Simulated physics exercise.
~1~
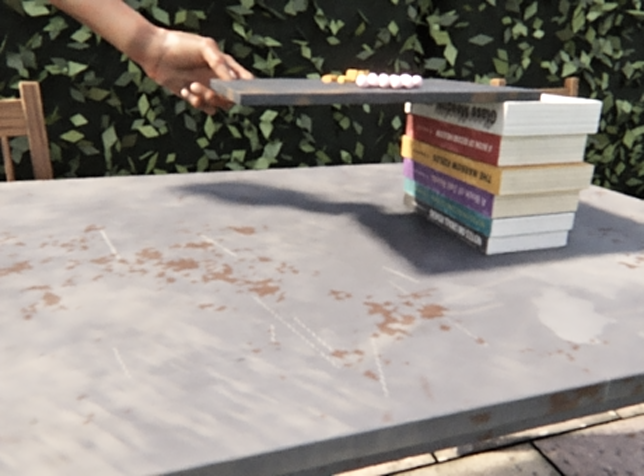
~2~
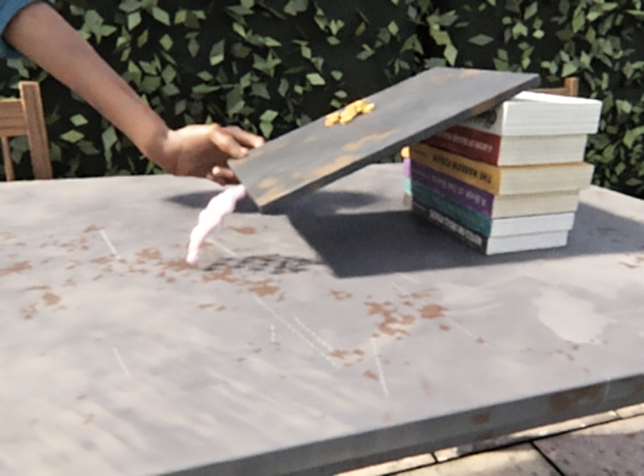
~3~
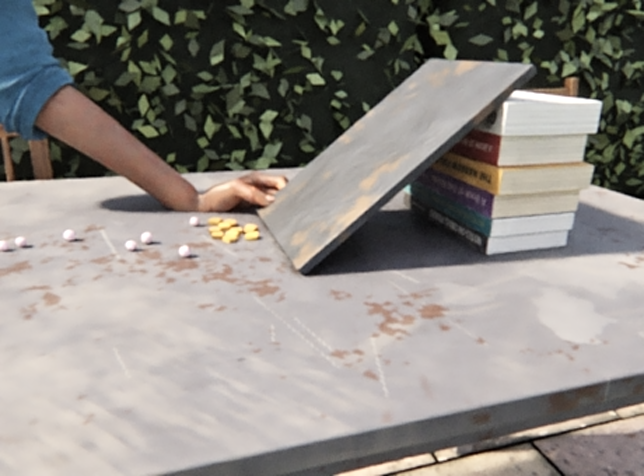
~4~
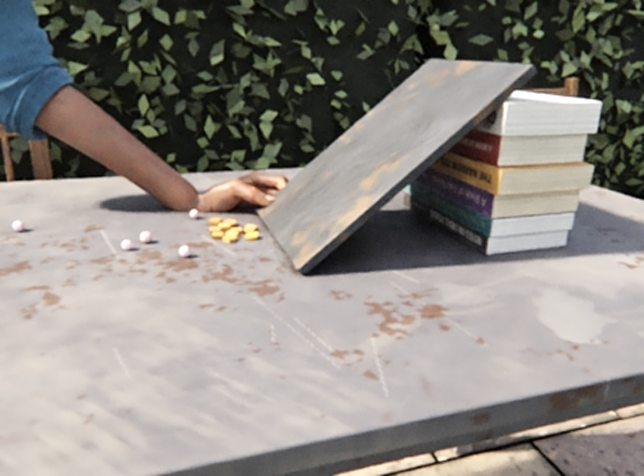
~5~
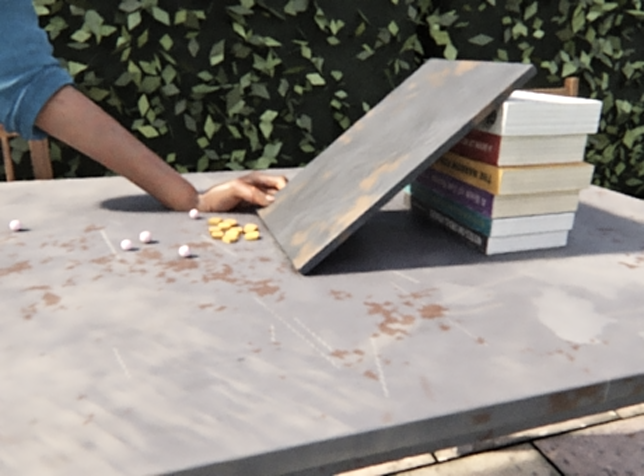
On an outdoor table, a hand lowers a board, and white balls outroll yellow pieces leftward.
